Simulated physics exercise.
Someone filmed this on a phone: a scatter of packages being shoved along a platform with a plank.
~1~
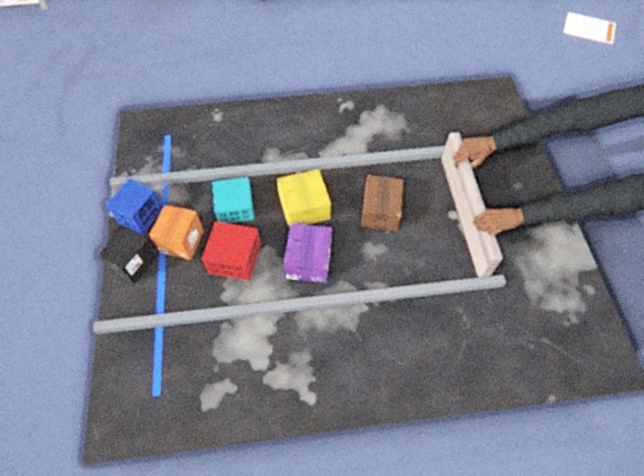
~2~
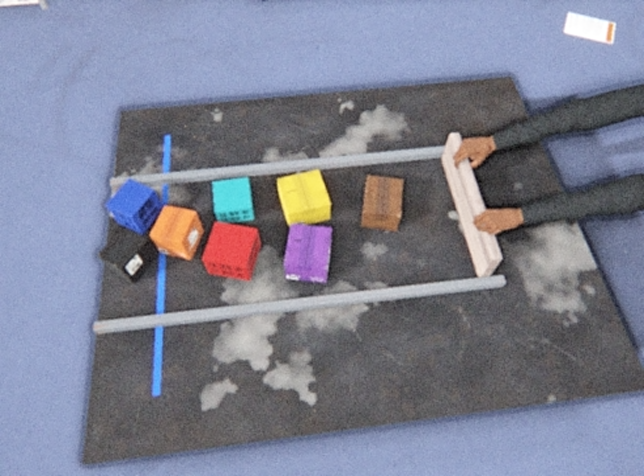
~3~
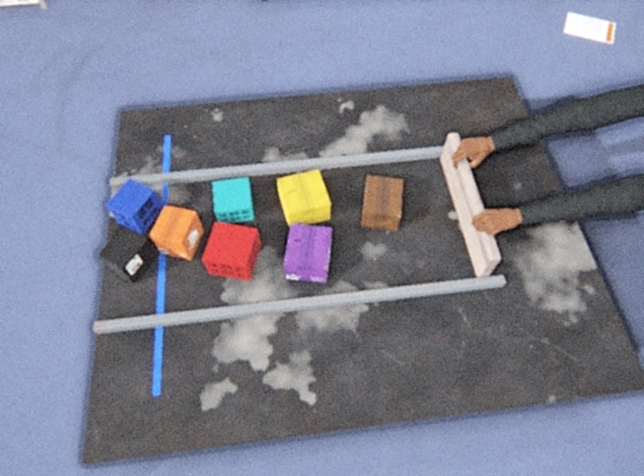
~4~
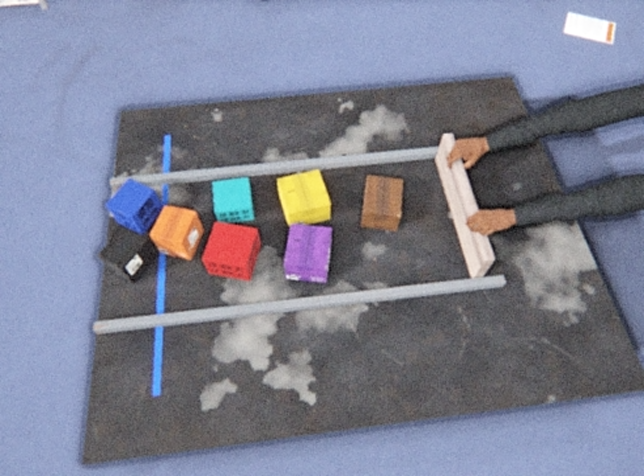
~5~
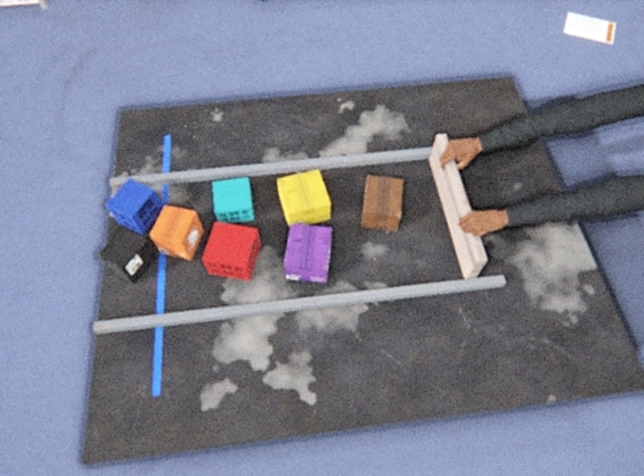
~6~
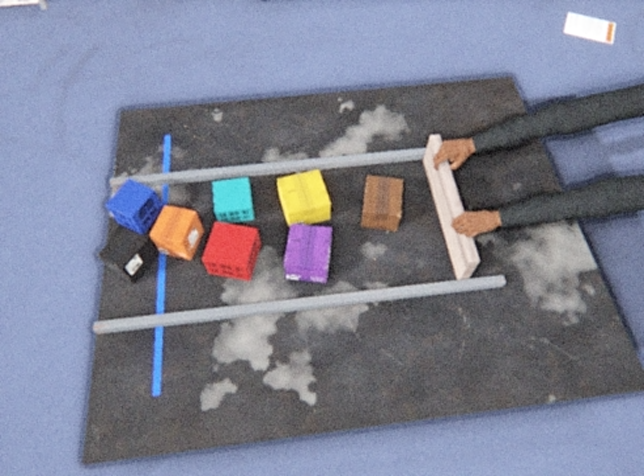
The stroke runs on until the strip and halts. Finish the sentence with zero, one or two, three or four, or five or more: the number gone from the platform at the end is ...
The number gone from the platform at the end is five or more.
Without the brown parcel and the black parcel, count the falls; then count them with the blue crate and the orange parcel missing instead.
4 in the first try, 4 in the second.
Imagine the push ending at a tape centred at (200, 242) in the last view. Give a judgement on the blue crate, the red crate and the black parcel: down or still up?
Looking at each: The blue crate goes off, the red crate remains on top, the black parcel goes off.
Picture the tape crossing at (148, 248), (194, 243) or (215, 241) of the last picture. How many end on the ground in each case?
In order: 6, 4 and 1.
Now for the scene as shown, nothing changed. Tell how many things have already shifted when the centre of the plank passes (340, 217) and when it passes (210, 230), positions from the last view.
By the first moment it's 2, by the second it's 8.
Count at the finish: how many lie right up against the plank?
Contact count: 2.
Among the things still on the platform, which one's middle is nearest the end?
Foremost: The yellow box.
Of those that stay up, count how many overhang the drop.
So the number is 1.
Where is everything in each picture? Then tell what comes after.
The first picture shows black parcel (129, 256); blue crate (136, 207); orange parcel (178, 233); plank (469, 203); tape (163, 246).
The second picture shows blue crate (136, 207); purple parcel (309, 253).
The third picture shows orange parcel (178, 233); turquoise crate (234, 201).
The fourth picture shows black parcel (129, 256); yellow box (304, 199).
The fifth picture shows blue crate (136, 207); plank (455, 205).
The sixth picture shows black parcel (129, 256); blue crate (136, 207); orange parcel (178, 233); plank (448, 205); tape (163, 246).
Soon after, none off yet; black parcel at rest near (129, 256); blue crate at rest near (136, 207); orange parcel at rest near (178, 233).
At rest, the number that fall off is five or more; fallen, turquoise crate, red crate, orange parcel, blue crate and black parcel.
